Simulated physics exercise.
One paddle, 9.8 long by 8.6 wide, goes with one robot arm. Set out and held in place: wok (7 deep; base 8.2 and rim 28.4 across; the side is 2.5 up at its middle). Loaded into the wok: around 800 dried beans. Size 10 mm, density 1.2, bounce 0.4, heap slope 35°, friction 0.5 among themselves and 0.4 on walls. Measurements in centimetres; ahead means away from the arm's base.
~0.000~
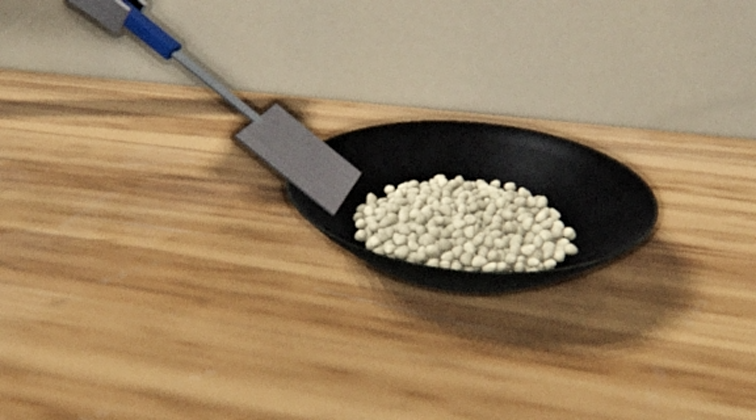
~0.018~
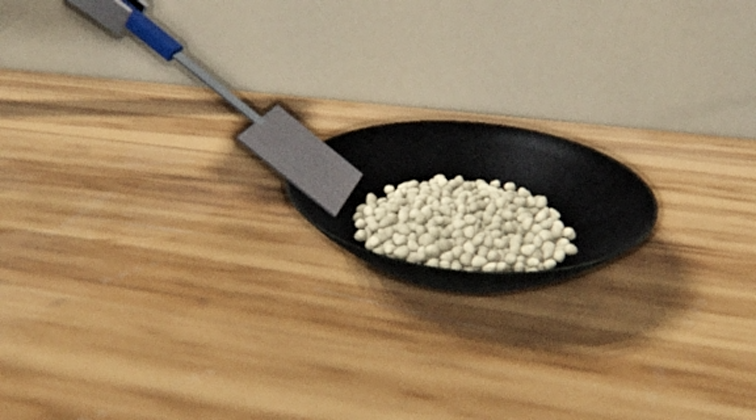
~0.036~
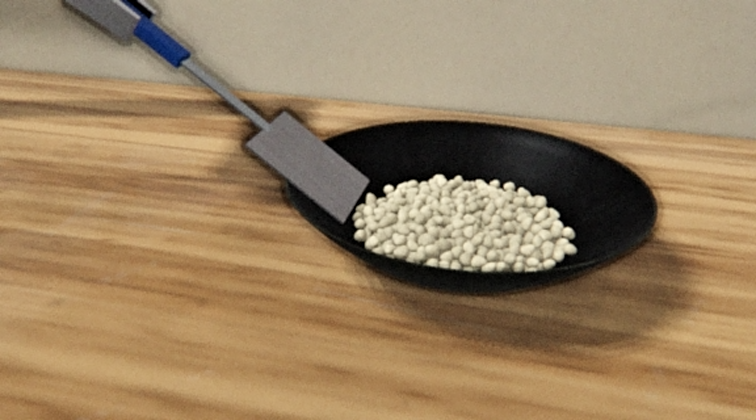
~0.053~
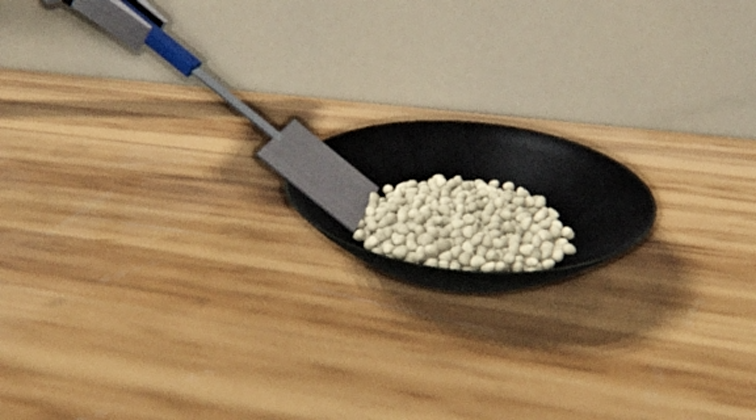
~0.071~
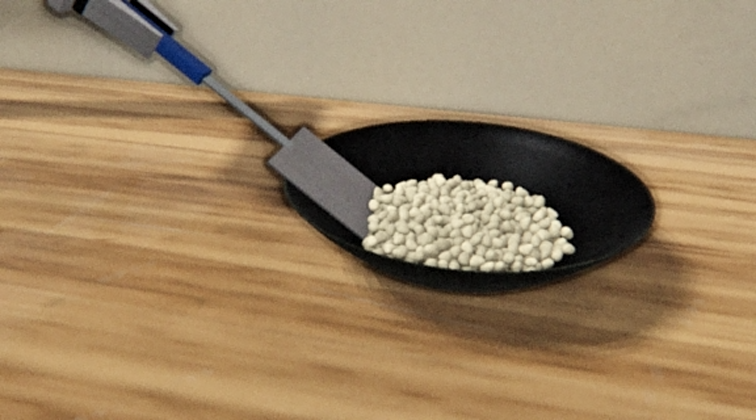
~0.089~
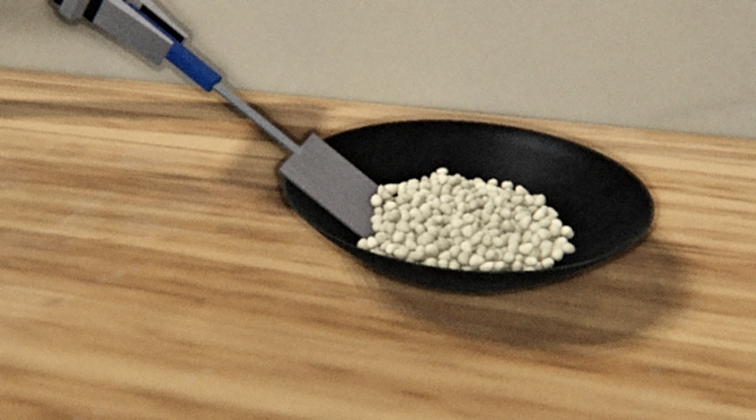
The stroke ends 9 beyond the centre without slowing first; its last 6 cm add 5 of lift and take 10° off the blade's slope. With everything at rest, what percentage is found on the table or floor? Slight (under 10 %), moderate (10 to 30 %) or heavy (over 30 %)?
Moderate.
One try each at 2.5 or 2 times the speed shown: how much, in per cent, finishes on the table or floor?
Around 45 per cent, then around 40 per cent, would end on the table or floor.
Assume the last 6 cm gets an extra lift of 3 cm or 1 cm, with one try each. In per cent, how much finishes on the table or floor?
Try one gives about 15 in a hundred, try two about 20 in a hundred.
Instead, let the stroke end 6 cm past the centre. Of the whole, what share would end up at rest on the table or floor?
My guess would be around 0 per cent.
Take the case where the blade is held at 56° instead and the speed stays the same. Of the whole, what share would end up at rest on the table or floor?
Then roughly 25 percent.
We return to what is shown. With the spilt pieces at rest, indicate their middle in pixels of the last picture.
It ends up around (730, 289).
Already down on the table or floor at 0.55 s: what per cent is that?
Close to 10 per cent of the load.
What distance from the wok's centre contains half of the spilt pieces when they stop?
It's around 22 cm.
By 0.19 s, sloping 36°, highest piece 6 above the table; 796 in the wok.
By 0.30 s, sloping 32°, highest piece 9 above the table; 794 in the wok, 2 on the blade or in flight.
By 0.55 s, sloping 26°, highest piece 9 above the table; 630 in the wok, 85 on the table or floor, 81 on the blade or in flight.
By 1.60 s, sloping 26°, highest piece 8 above the table; 627 in the wok, 169 on the table or floor.
Final count, 627 in the wok, 169 on the table or floor. That is 21 % on the table or floor.
